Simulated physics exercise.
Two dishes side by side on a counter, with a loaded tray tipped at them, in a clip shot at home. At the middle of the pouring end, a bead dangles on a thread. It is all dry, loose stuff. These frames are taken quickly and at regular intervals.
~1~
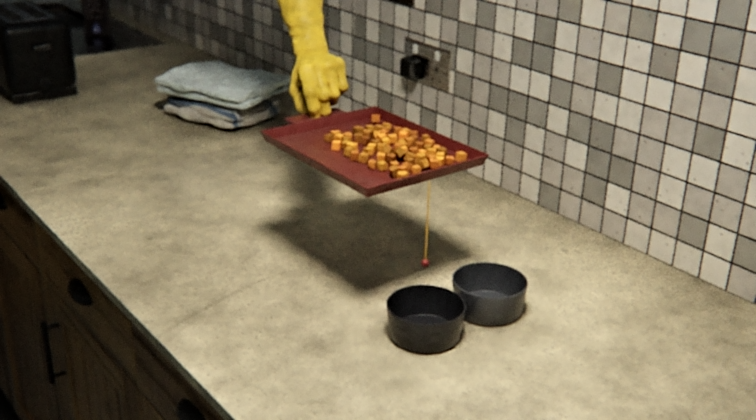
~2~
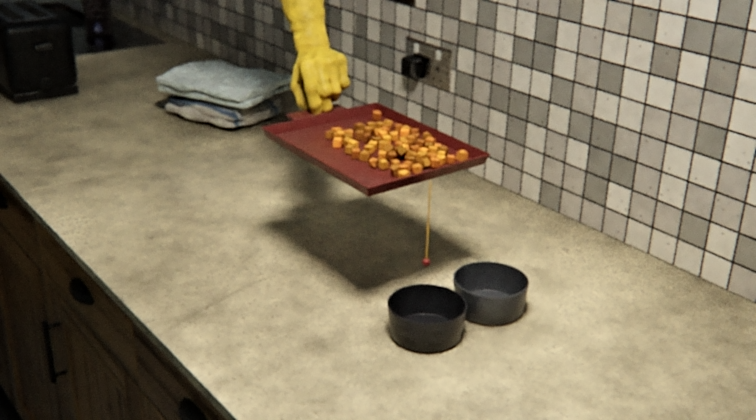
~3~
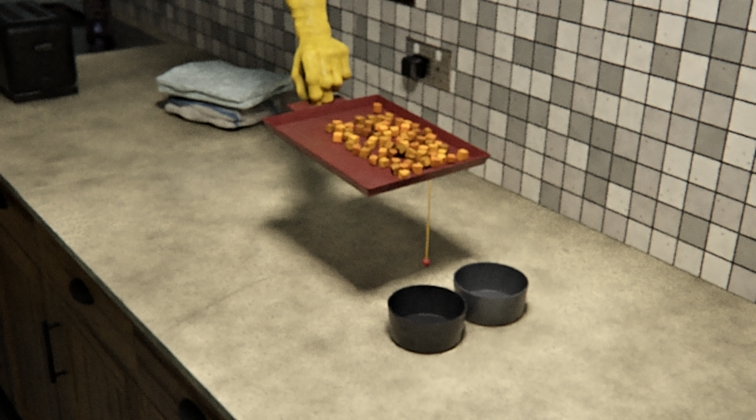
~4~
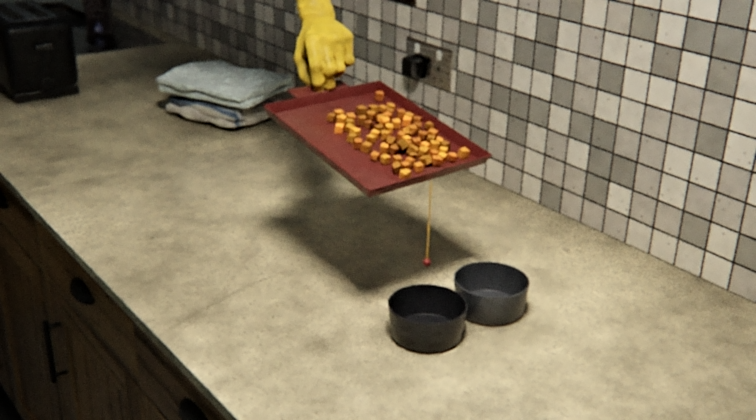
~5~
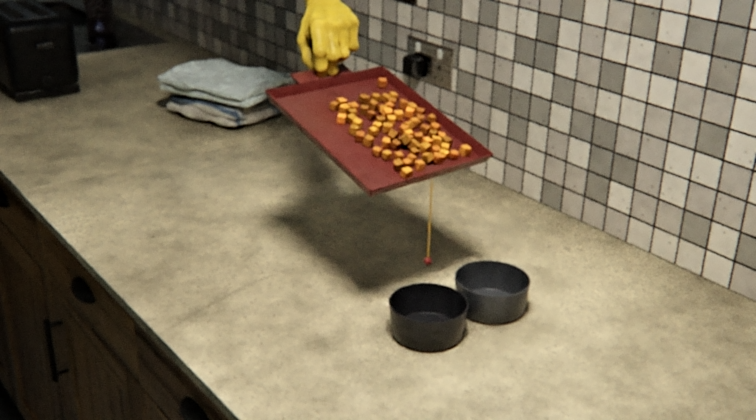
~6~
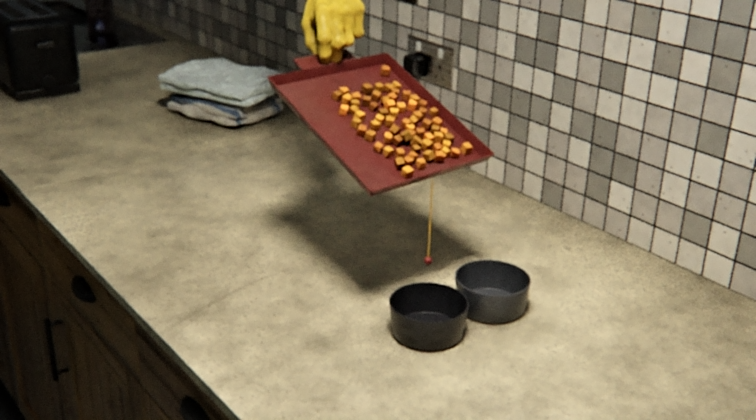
The clip shows a yellow-gloved hand holding a red tray of orange-brown croutons above a counter with two dark dishes, a bead hanging on a thread beneath its near edge, as the hand rises and steadily tilts the tray.
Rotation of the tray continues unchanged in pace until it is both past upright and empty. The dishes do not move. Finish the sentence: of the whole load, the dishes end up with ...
... more than half.
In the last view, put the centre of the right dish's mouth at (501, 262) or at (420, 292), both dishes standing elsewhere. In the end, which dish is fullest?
Left side first, Right side second.
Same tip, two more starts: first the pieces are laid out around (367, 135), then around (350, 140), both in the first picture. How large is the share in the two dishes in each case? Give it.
Roughly 80 per cent, and 80 per cent.
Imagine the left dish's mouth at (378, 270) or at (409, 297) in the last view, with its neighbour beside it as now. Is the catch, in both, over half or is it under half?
At place one a lesser share; at place two the greater share.
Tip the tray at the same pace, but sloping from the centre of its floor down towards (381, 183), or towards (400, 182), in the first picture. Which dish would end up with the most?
Outcome by order - one: Left side; two: Left side.
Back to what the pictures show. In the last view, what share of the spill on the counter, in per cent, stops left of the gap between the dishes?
It comes to near 70 percent of the spill.
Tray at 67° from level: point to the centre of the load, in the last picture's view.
Somewhere around pixel (432, 152) in the last picture.
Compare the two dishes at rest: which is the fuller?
Looking at the end state, it is the left-side one.
Just after the last frame, tray tipped steeply; every one on the tray.
A moment on, tray tipped past a quarter turn; roughly a third on the tray; just a few in the left dish; about a tenth in the right dish; just a few outside both; roughly two thirds in the air.
Further on, tray tipped past a quarter turn; roughly half in the left dish; roughly a quarter in the right dish; roughly a quarter outside both; just a few in the air.
When it is over, tray tipped past a quarter turn; roughly half in the left dish; roughly a quarter in the right dish; roughly a quarter outside both; just a few in the air.
